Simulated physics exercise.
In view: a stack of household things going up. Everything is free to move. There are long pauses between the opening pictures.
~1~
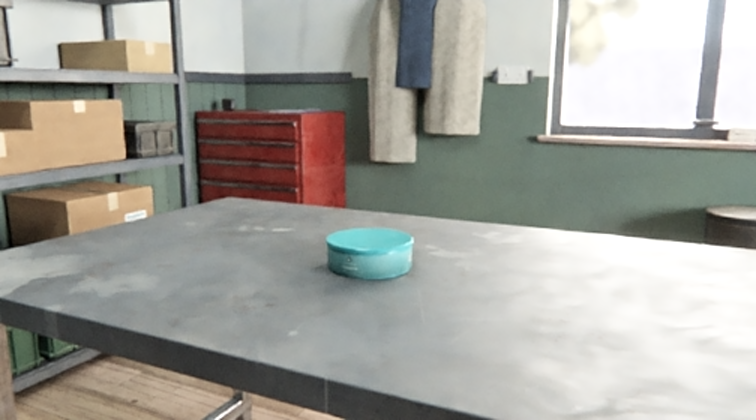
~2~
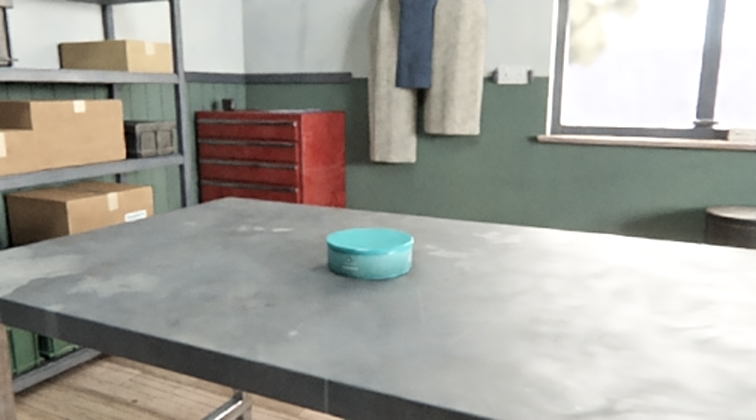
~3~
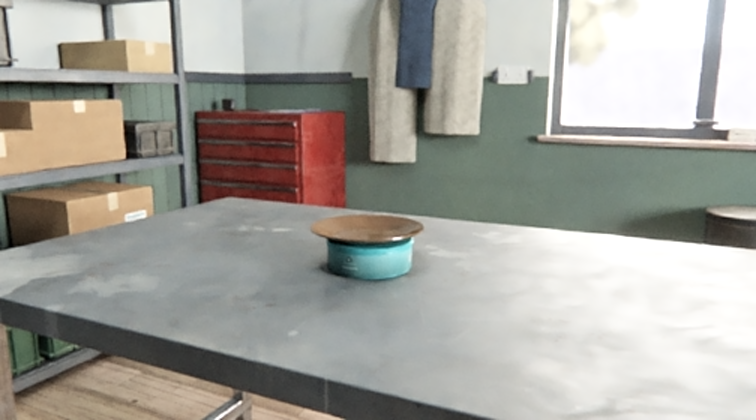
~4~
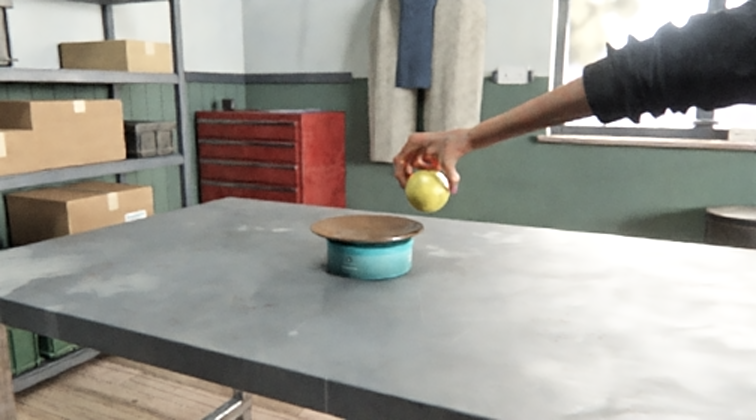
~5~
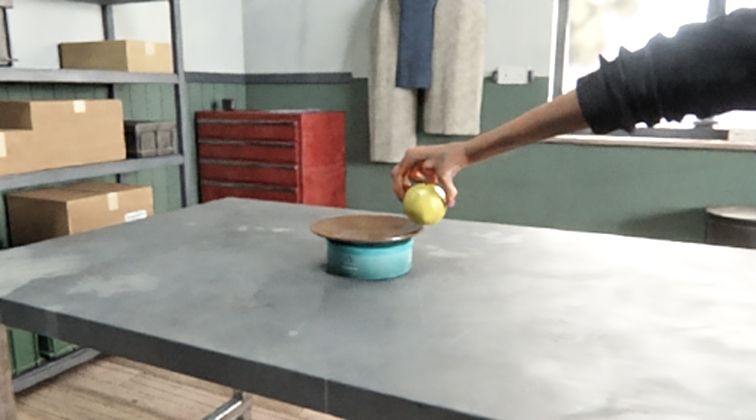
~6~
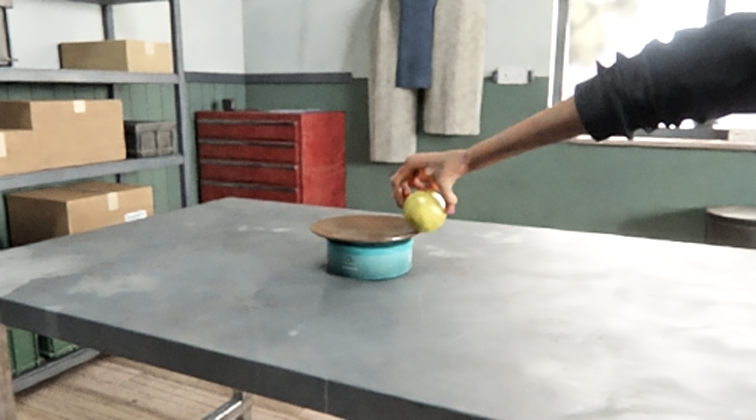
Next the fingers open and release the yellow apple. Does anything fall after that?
As it turns out, it loses its balance.
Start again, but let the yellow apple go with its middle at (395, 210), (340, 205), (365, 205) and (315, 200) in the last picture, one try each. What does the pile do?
In the first case it keeps its balance; in the second case it stays up; in the third case it holds; in the fourth case it gives way.
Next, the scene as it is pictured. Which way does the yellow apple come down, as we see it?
To the right.
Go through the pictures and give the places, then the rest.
In the first picture, the last thing is not in view yet; turquoise tub (370, 252).
In the second picture, the last thing is not in view yet; turquoise tub (370, 252).
In the third picture, the last thing is not in view yet; turquoise tub (370, 252).
In the fourth picture, on its way; yellow apple (427, 191); turquoise tub (370, 252).
In the fifth picture, on its way; yellow apple (425, 204); turquoise tub (370, 252).
In the sixth picture, set down, still held; yellow apple (425, 212); turquoise tub (370, 252).
Then, 0.30 s later than the last frame, things are still on the move.
Then, 0.40 s later than the last frame, yellow apple now fallen.
Then, 0.50 s later than the last frame, things are still on the move.
When it is over, fallen, yellow apple; the other 2 as before. End places, in pixels of the last picture, yellow apple near (457, 258). The pile comes apart.
